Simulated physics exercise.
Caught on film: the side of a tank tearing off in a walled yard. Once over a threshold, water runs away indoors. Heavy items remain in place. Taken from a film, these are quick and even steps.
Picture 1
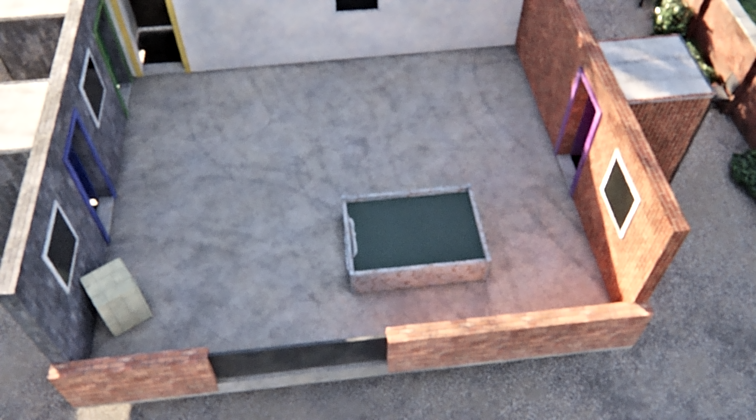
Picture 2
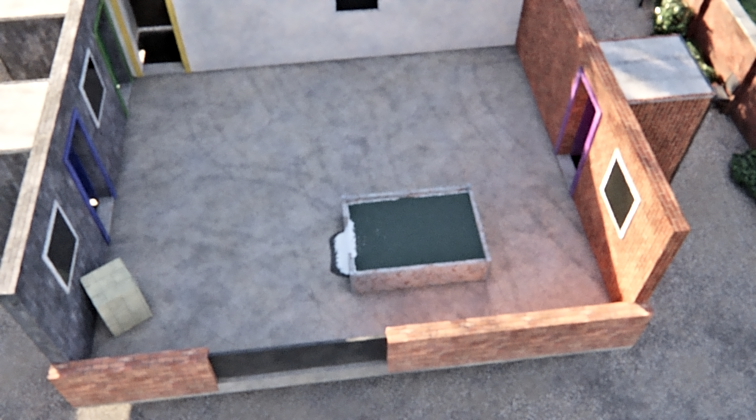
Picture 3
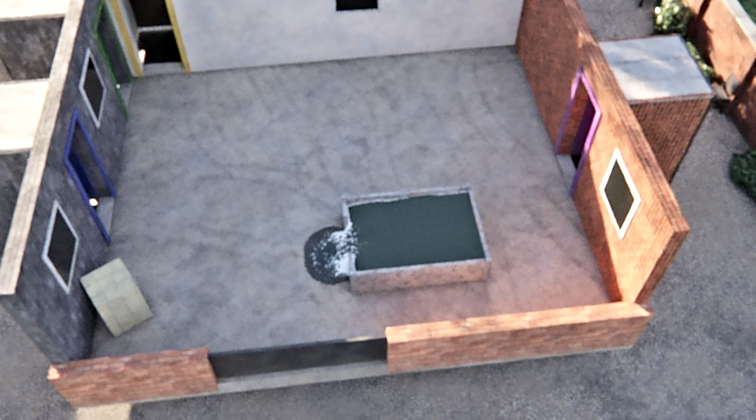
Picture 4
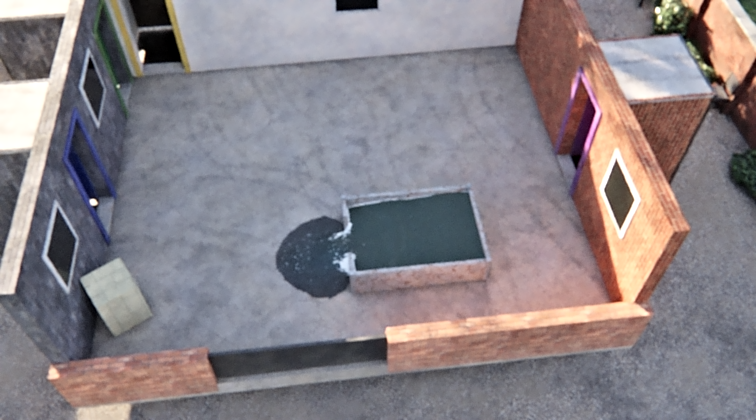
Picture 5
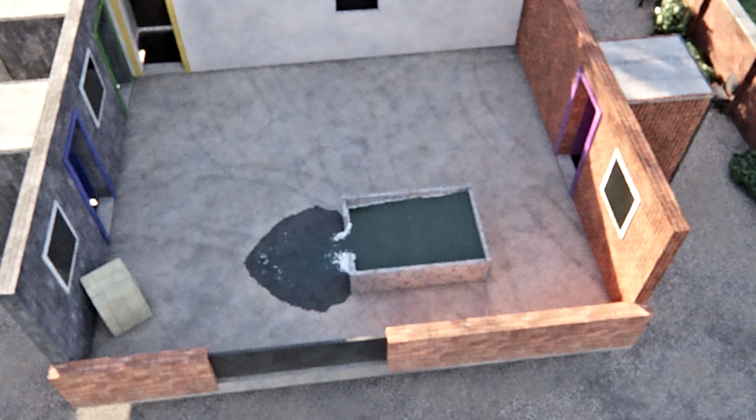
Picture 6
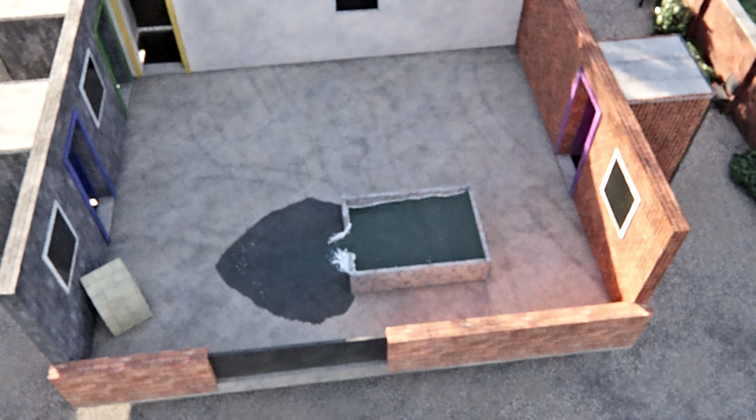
A walled yard with a grey concrete floor is seen from high above, its left wall dark grey, its back wall white and its right wall orange brick with a purple-framed door. A low rectangular tank of dark green water sits right of centre, a pale slab near the left wall. Water bursts through the tank's left side, foaming white, and spreads leftward in a widening dark patch while the camera stays still.
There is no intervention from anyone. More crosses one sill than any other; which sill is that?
The green one.
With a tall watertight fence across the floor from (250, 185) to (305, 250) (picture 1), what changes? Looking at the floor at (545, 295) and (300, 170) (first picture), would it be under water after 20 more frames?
Bone-dry, soaked.
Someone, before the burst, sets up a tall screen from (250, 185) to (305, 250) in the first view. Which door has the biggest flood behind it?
Biggest inflow: The one in green.
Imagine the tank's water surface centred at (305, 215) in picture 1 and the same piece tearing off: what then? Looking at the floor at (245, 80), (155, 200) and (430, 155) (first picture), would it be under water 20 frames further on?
Result, in order: Unaffected; affected; unaffected.
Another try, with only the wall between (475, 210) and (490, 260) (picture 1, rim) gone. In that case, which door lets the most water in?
Greatest inflow: The purple door.
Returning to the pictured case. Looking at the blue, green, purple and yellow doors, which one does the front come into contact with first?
It is the blue one.
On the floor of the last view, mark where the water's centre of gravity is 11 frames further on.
My pick is pixel (341, 253).
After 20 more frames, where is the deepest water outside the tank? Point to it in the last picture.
Somewhere near (99, 311).
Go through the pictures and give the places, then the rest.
The first picture shows still water in the open tank at (414, 231).
In the second picture, the front is at (340, 235), out from the gap at (350, 248).
In the third picture, the front is at (310, 247), out from the gap at (350, 248).
In the fourth picture, water pours out at (350, 248) and has run to (283, 253).
In the fifth picture, the front is at (254, 255), out from the gap at (350, 248).
In the sixth picture, water pours out at (350, 247) and has run to (226, 273).
A moment on, water covers 15 % of the floor; blue door not reached, yellow door not reached, purple door not reached, green door not reached.
Next, water covers 25 % of the floor; blue door wet at the sill, nothing in, yellow door not reached, purple door not reached, green door not reached.
Then, water covers 30 % of the floor; blue door a trickle in, yellow door not reached, purple door not reached, green door not reached.
Later, water covers 35 % of the floor; blue door a trickle in, yellow door wet at the sill, nothing in, purple door not reached, green door wet at the sill, nothing in.
In the end, water covers 50 % of the floor; blue door a trickle in, yellow door wet at the sill, nothing in, purple door not reached, green door some in; the green door has let in the most.
